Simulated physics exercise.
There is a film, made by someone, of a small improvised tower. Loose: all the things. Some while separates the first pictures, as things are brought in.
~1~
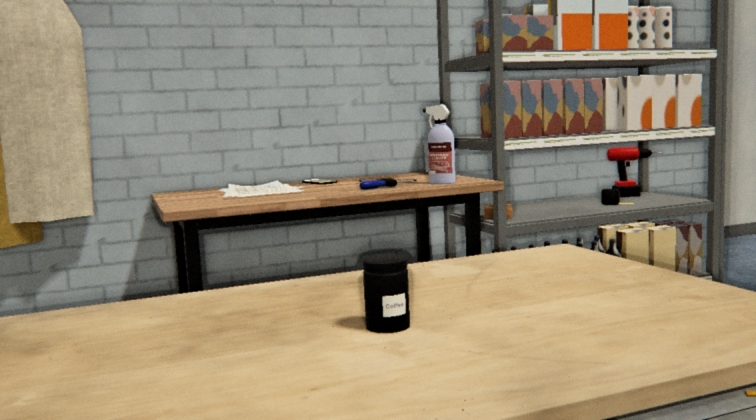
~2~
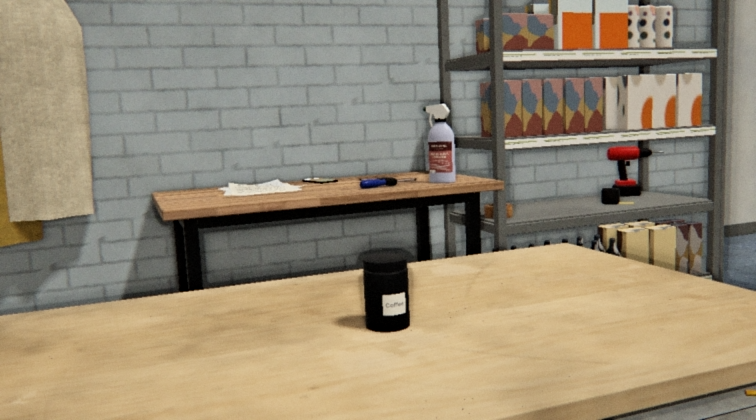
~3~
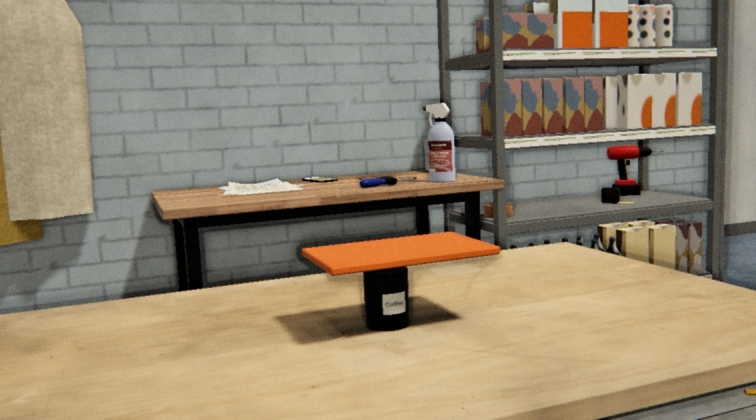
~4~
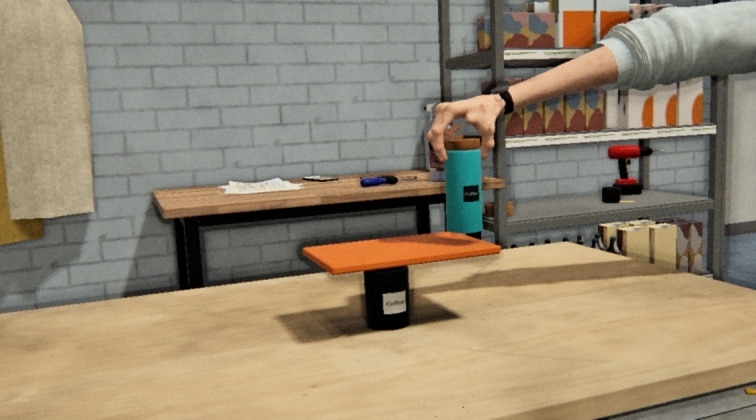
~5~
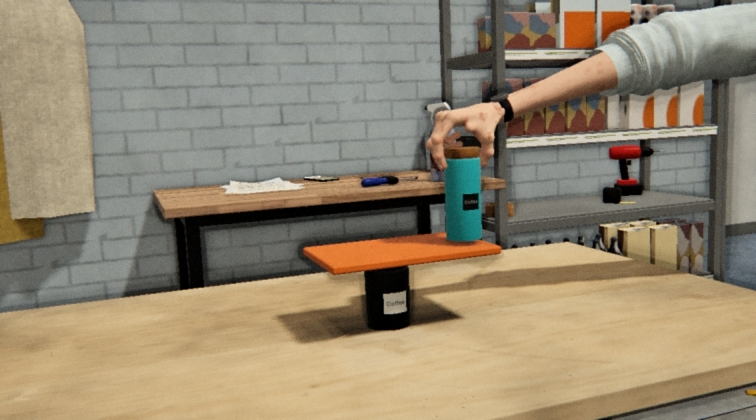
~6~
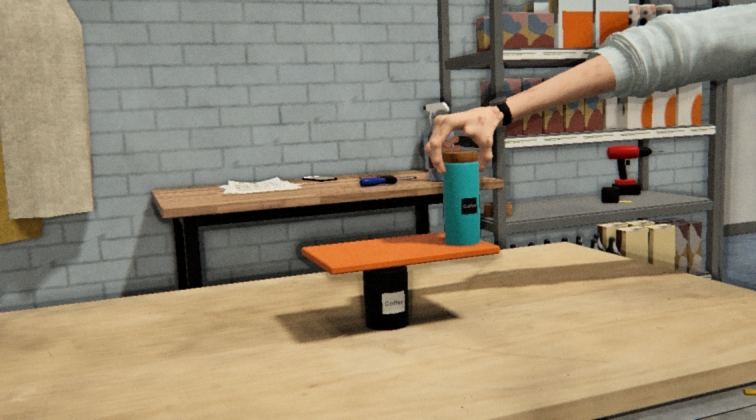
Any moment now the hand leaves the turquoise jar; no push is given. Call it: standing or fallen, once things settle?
Fallen.
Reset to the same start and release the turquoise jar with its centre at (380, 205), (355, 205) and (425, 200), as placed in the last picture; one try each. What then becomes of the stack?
Outcomes in order: Stands, then stands, then falls.
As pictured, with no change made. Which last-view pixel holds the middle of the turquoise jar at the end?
End position: Approximately (541, 281).
Then, 0.30 s later than the last frame, turquoise jar now fallen; orange lid tilted by 59°.
Then, 0.50 s later than the last frame, orange lid on its side.
Then, 1.00 s later than the last frame, orange lid now fallen.
When it is over, fallen, turquoise jar and orange lid; black jar as before. End places, in pixels of the last picture, turquoise jar near (541, 281). The stack comes apart.
